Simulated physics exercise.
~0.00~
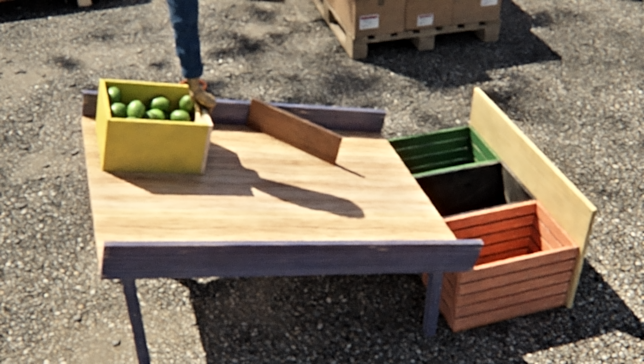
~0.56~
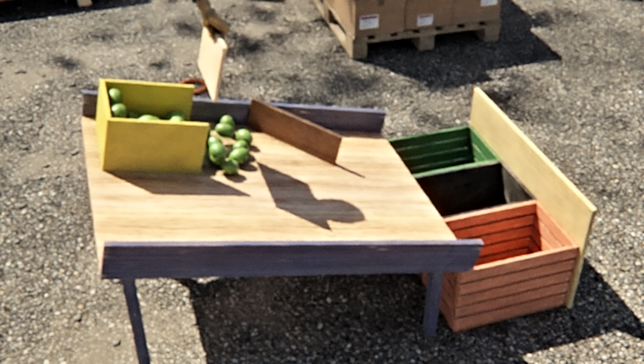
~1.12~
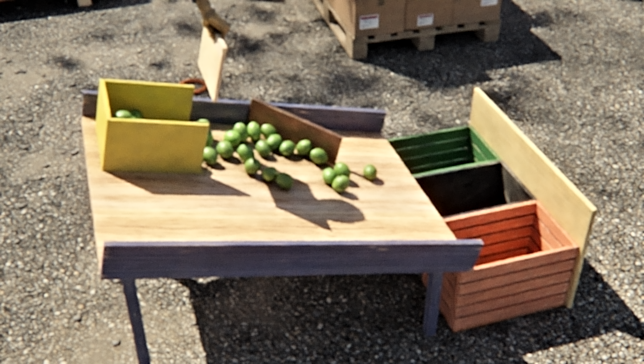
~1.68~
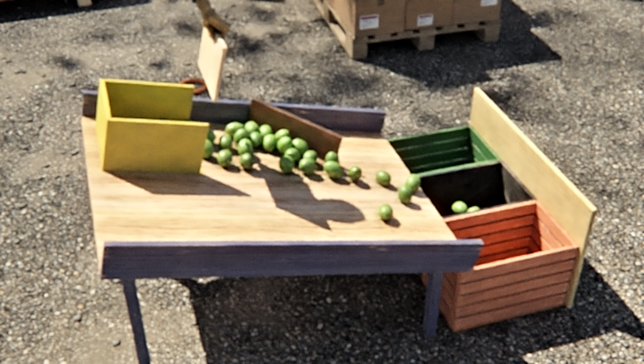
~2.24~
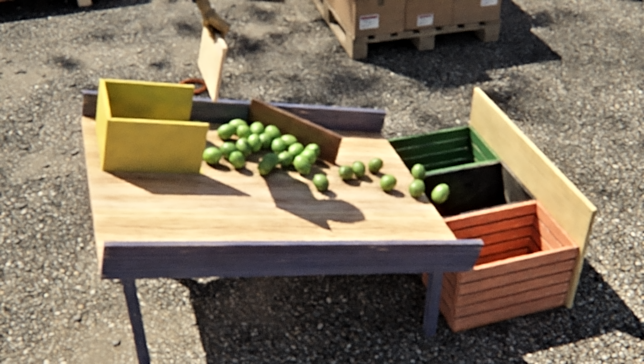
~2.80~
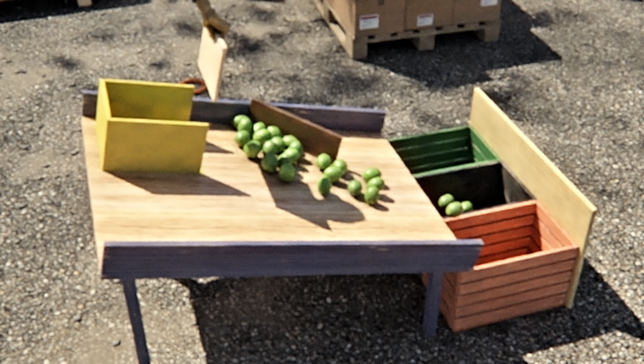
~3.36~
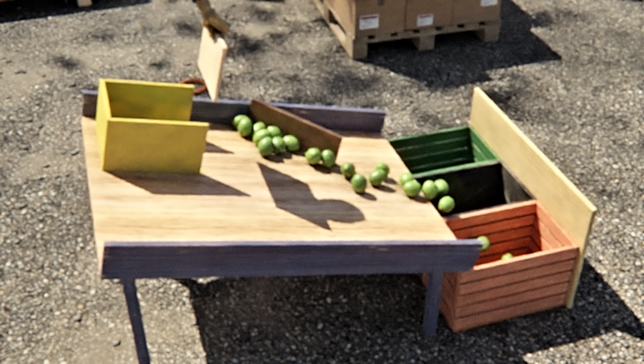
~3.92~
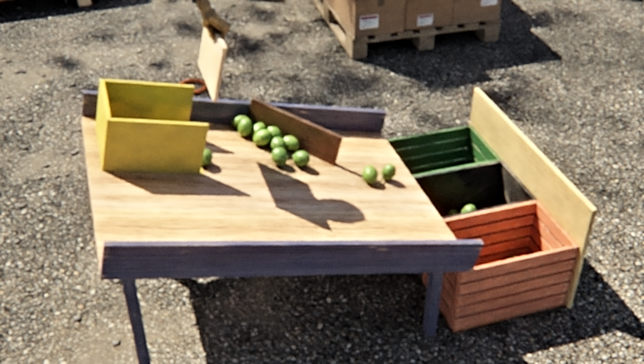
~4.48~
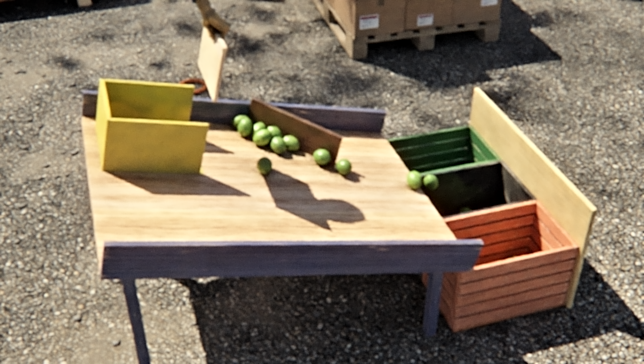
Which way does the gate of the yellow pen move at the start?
It moves up, clear of the pen, and stays raised while the limes roll out.
